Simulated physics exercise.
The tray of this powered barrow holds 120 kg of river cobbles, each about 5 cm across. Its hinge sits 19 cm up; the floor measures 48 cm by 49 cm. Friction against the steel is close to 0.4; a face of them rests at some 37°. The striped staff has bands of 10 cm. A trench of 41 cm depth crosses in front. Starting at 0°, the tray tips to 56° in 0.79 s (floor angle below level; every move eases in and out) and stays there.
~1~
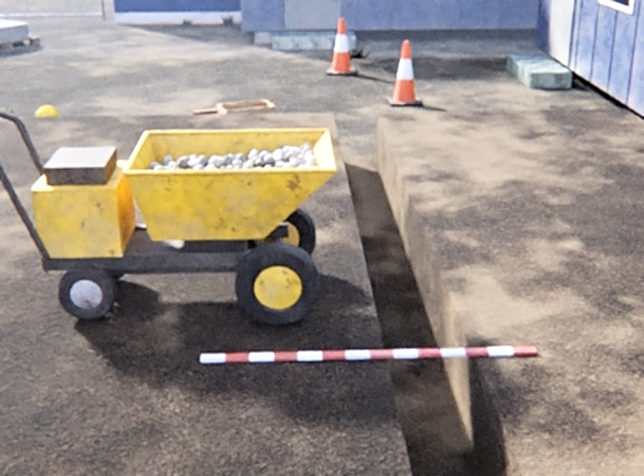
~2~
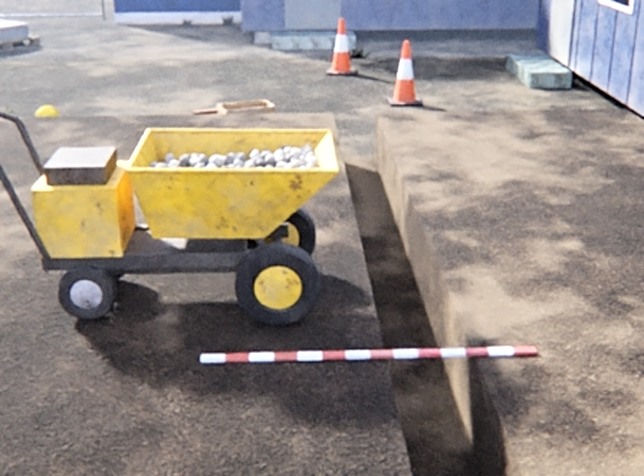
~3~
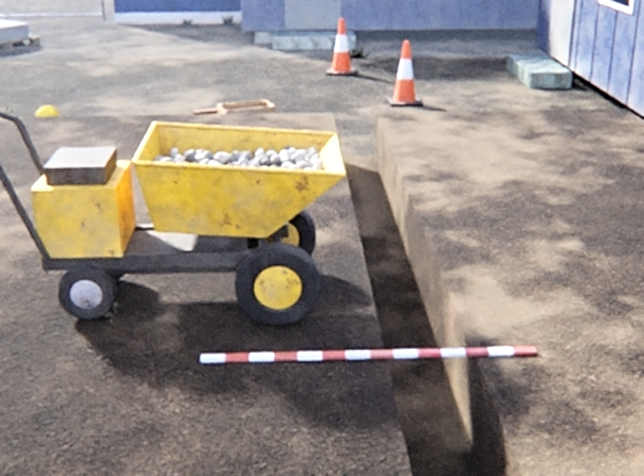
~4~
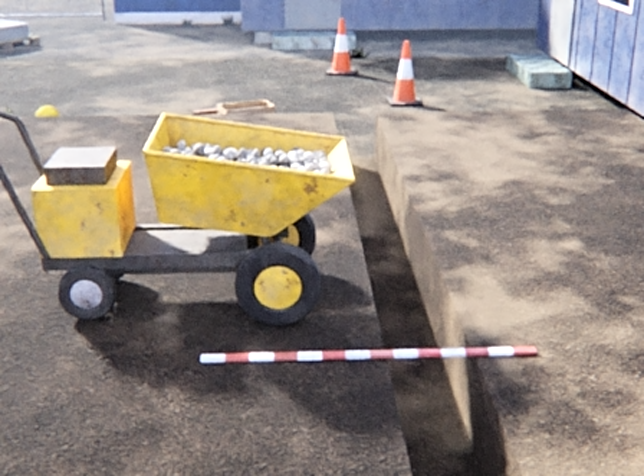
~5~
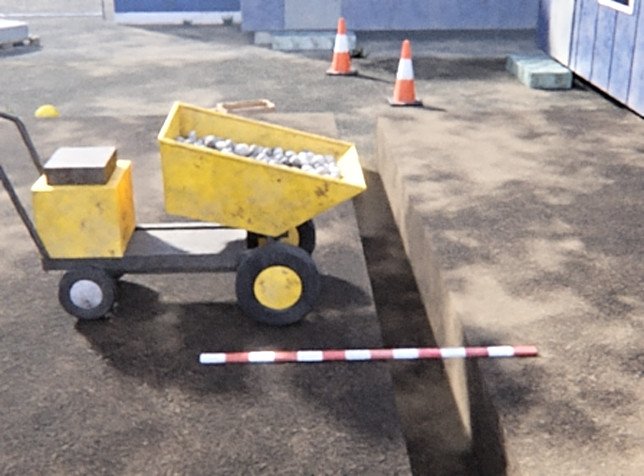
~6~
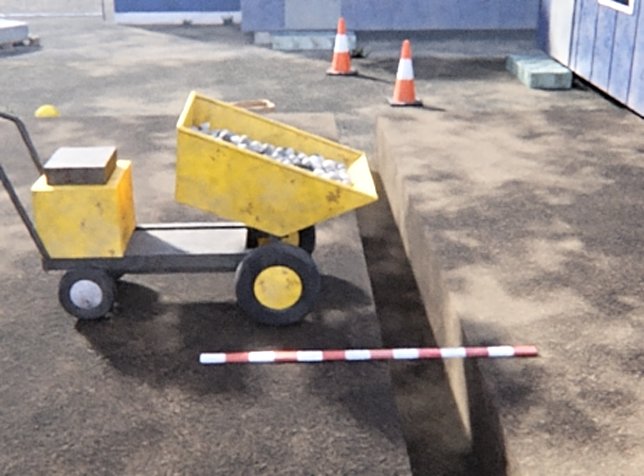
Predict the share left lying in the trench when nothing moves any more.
Roughly 59 per cent ends in the trench.
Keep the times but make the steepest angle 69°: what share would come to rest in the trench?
Then about 65 per cent.
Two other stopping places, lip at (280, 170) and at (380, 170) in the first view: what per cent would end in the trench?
About 75 and 25 per cent.
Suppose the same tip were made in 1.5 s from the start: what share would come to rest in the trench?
Then about 65 per cent.
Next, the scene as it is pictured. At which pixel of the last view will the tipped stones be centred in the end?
Their middle is at about (428, 349).
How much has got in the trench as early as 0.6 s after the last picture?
About 5 per cent by then.
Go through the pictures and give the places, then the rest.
In the first frame, the tray is at 0°, its lip at (336, 170); the top of the load is at (287, 157).
In the second frame, the tray is at 1°, its lip at (338, 172); the top of the load is at (284, 158).
The third frame shows lip at (345, 175), floor tilted 4°, highest stones at (239, 159).
The fourth frame shows lip at (354, 180), floor tilted 9°, highest stones at (204, 154).
The fifth frame shows lip at (365, 188), floor tilted 15°, highest stones at (196, 145).
In the sixth frame, the tray is at 21°, its lip at (377, 198); the top of the load is at (205, 137).
Then, 0.3 s after the last picture the floor is at 47°, 100 % in the tray; the foremost stones are at (381, 223).
Then, 0.6 s after the last picture the floor is at 56°, 94 % in the tray, 6 % in the trench; the foremost stones are at (437, 259).
Then, 0.9 s after the last picture the floor is at 56°, 61 % in the tray, 21 % in the trench, 18 % past the trench; the foremost stones are at (526, 291).
Then, 2.9 s after the last picture the floor is at 56°, 20 % in the tray, 59 % in the trench, 21 % past the trench; the foremost stones are at (622, 278).
